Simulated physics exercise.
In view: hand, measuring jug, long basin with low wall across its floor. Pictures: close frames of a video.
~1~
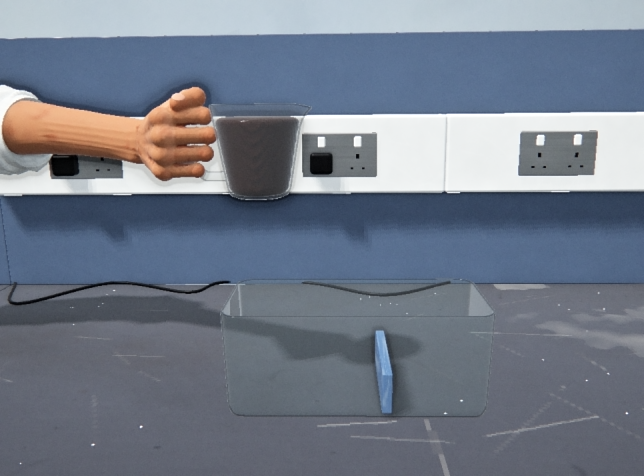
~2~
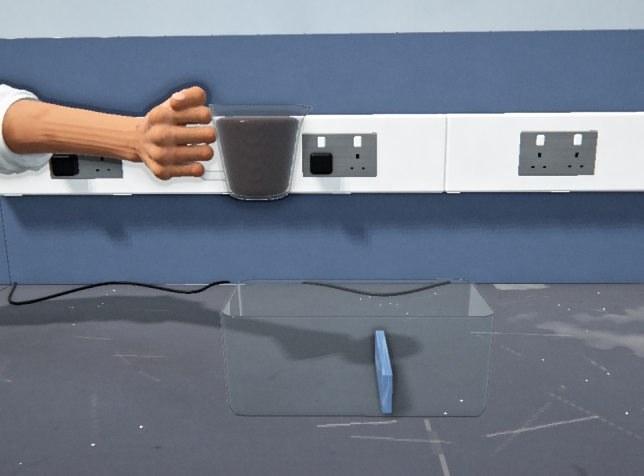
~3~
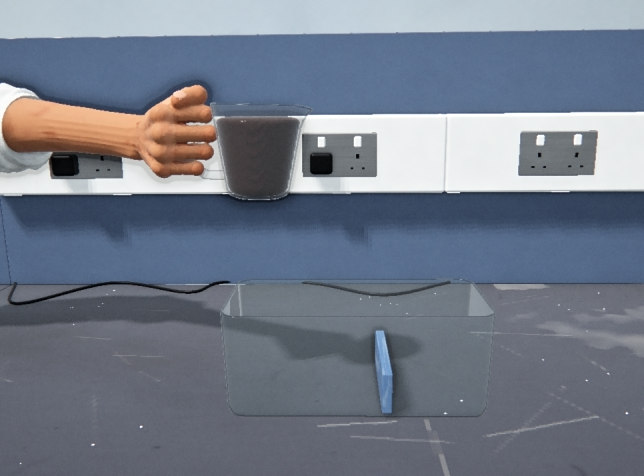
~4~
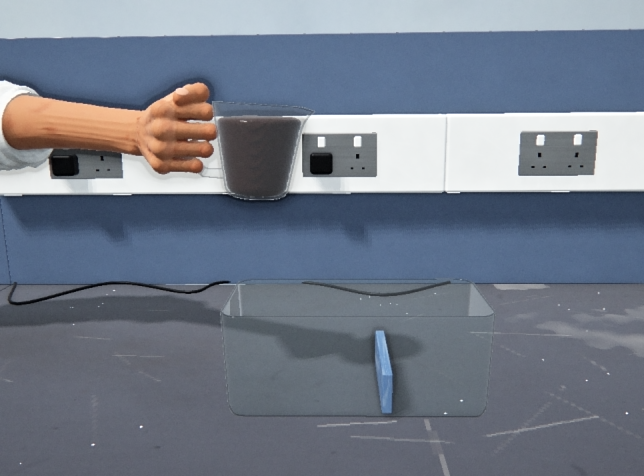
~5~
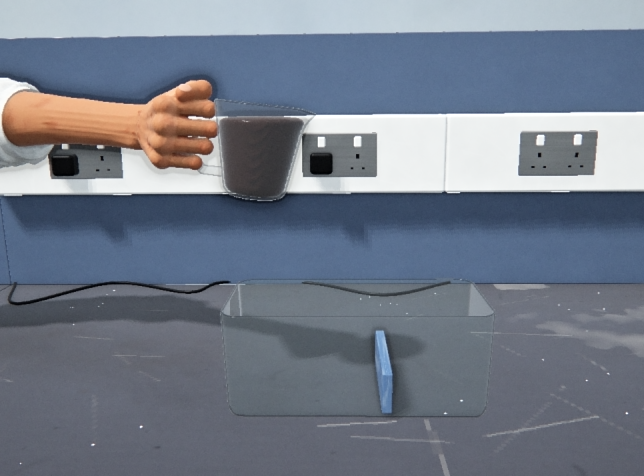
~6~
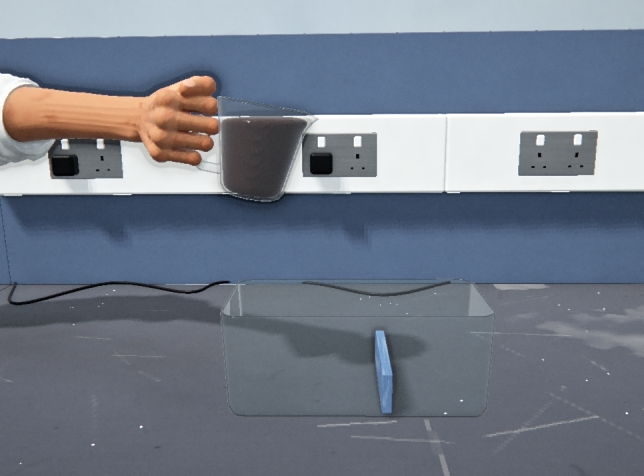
A hand reaching in from the left holds a clear measuring jug of dark brown coffee in front of a blue wall with a white strip of grey sockets, seen from the front. Below, a long transparent basin with a low blue wall across its floor sits on a scuffed grey surface beside a black cable. The jug stays upright at first, then the hand slowly tilts it slightly rightward, while the camera stays still.
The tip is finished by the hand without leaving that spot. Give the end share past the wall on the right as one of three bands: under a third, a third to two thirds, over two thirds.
The end share is a third to two thirds.
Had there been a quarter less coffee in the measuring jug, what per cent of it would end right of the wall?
Near 25 parts in a hundred.
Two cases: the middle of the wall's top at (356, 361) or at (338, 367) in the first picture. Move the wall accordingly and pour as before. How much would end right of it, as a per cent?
85 % then 90 %, approximately.
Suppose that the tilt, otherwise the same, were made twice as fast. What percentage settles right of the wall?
Roughly 25 percent.
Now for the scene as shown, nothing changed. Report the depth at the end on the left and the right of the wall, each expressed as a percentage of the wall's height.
The left reads 20 in a hundred and the right 30 in a hundred.
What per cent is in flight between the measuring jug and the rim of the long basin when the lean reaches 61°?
It works out to about 20 percent.
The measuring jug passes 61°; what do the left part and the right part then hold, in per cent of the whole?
Roughly 5 % on the left side and 5 % on the right side.
A moment on, the measuring jug is tipped part way and 73 per cent is still to pour, 3 is left of the wall and 4 right of it.
Next, the measuring jug is tipped on its side and 16 per cent is still to pour, 21 is left of the wall and 43 right of it.
Then the measuring jug is tipped right over and 0 per cent is still to pour, 50 is left of the wall and 48 right of it.
Later the measuring jug is tipped right over and 0 per cent is still to pour, 50 is left of the wall and 49 right of it.
At rest 50 per cent lies left of the wall, 49 right of it and 1 outside.
